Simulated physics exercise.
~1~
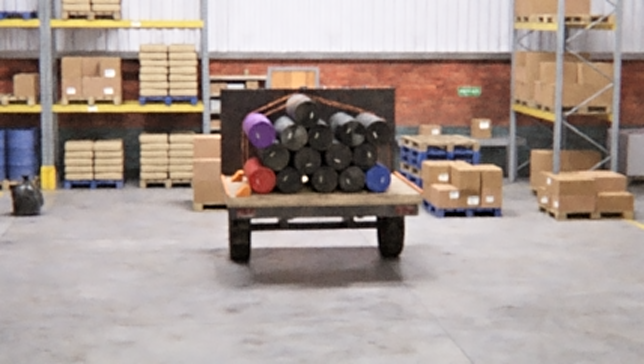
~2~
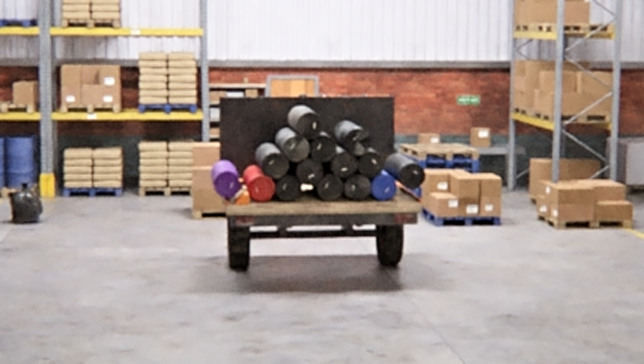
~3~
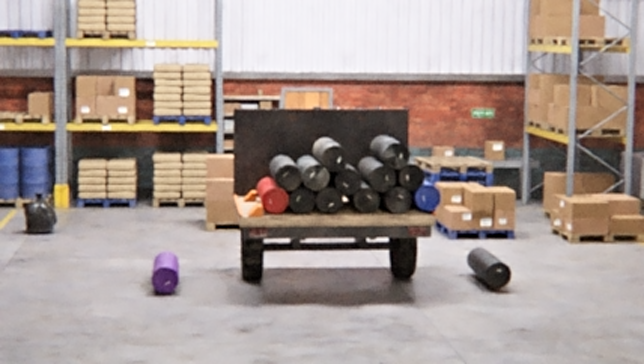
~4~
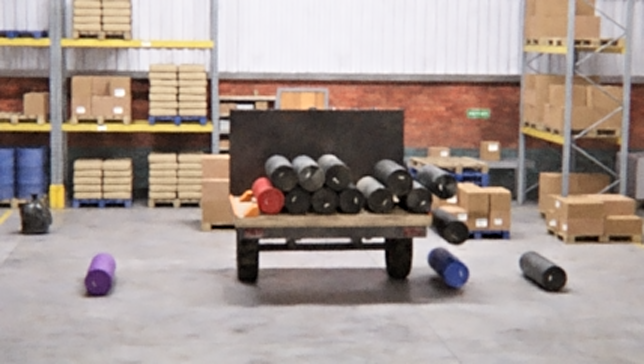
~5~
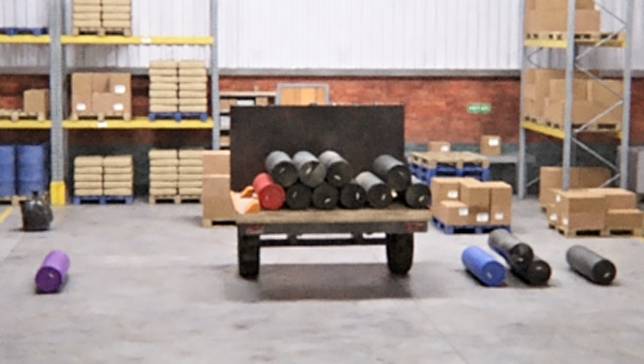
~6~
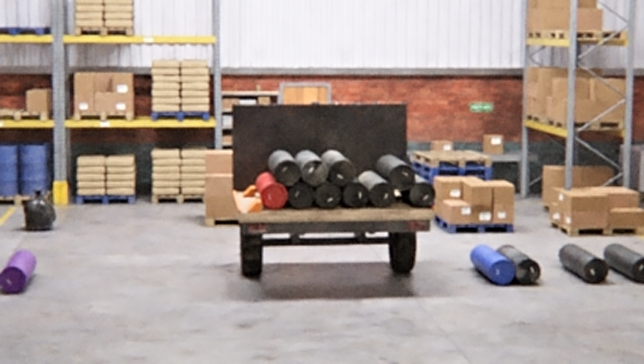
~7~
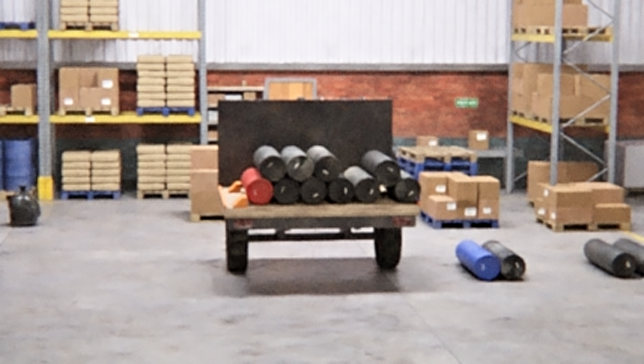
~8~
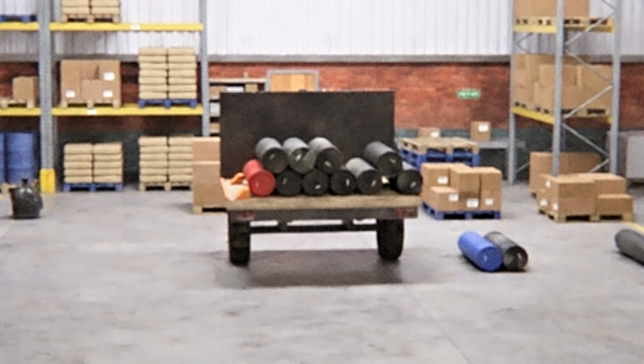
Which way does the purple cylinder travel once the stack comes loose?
It moves to the left, dropping off the left side of the trailer and rolling on across the floor in that direction.
